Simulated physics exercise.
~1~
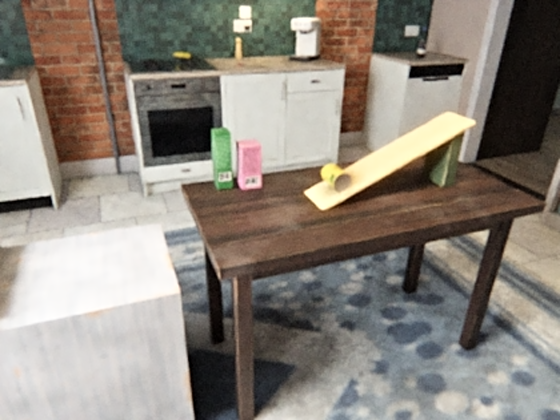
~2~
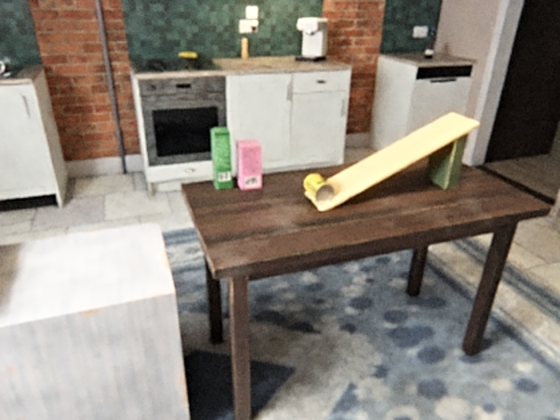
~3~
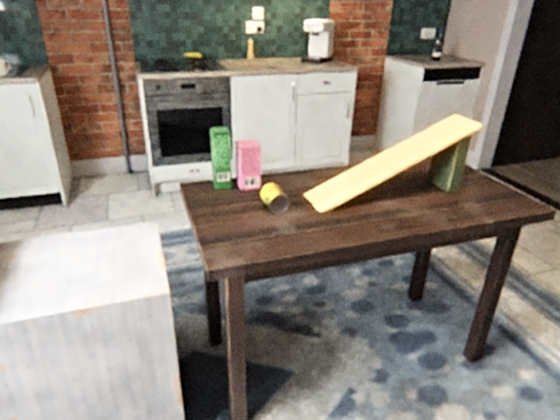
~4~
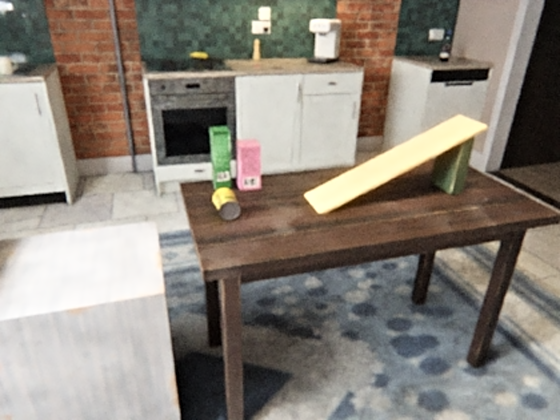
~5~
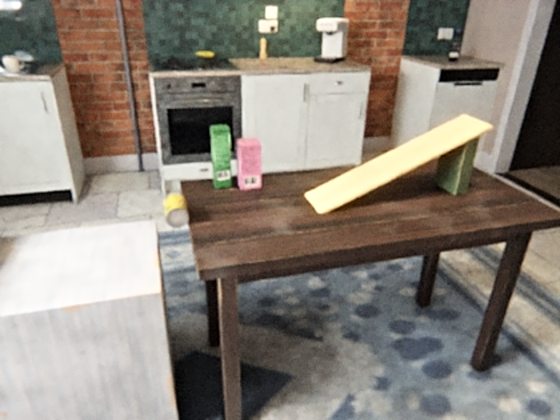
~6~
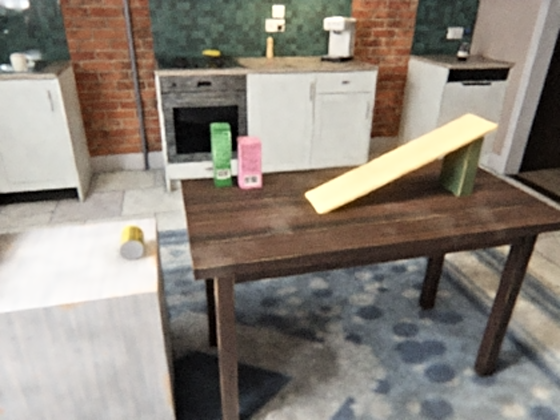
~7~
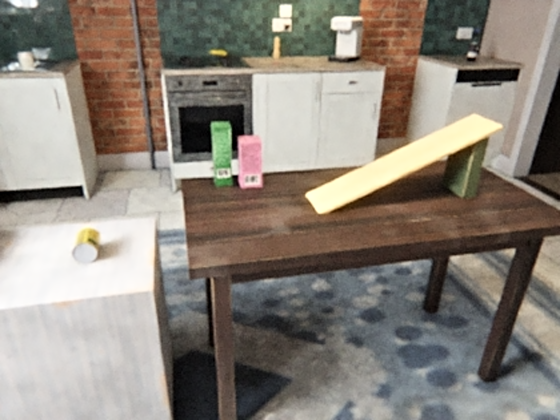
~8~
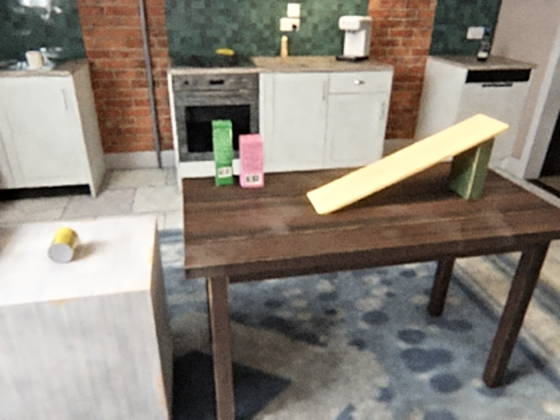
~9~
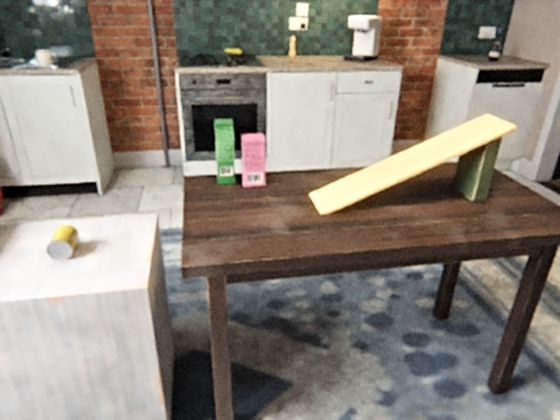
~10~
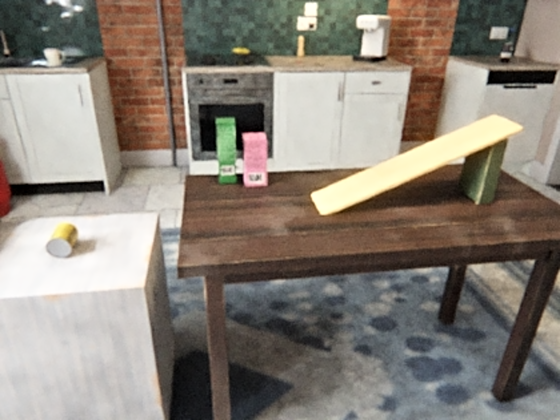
Yellow tin rolling down a ramp, passing green and pink cartons, crossing a gap and coming to rest on a lower white top.
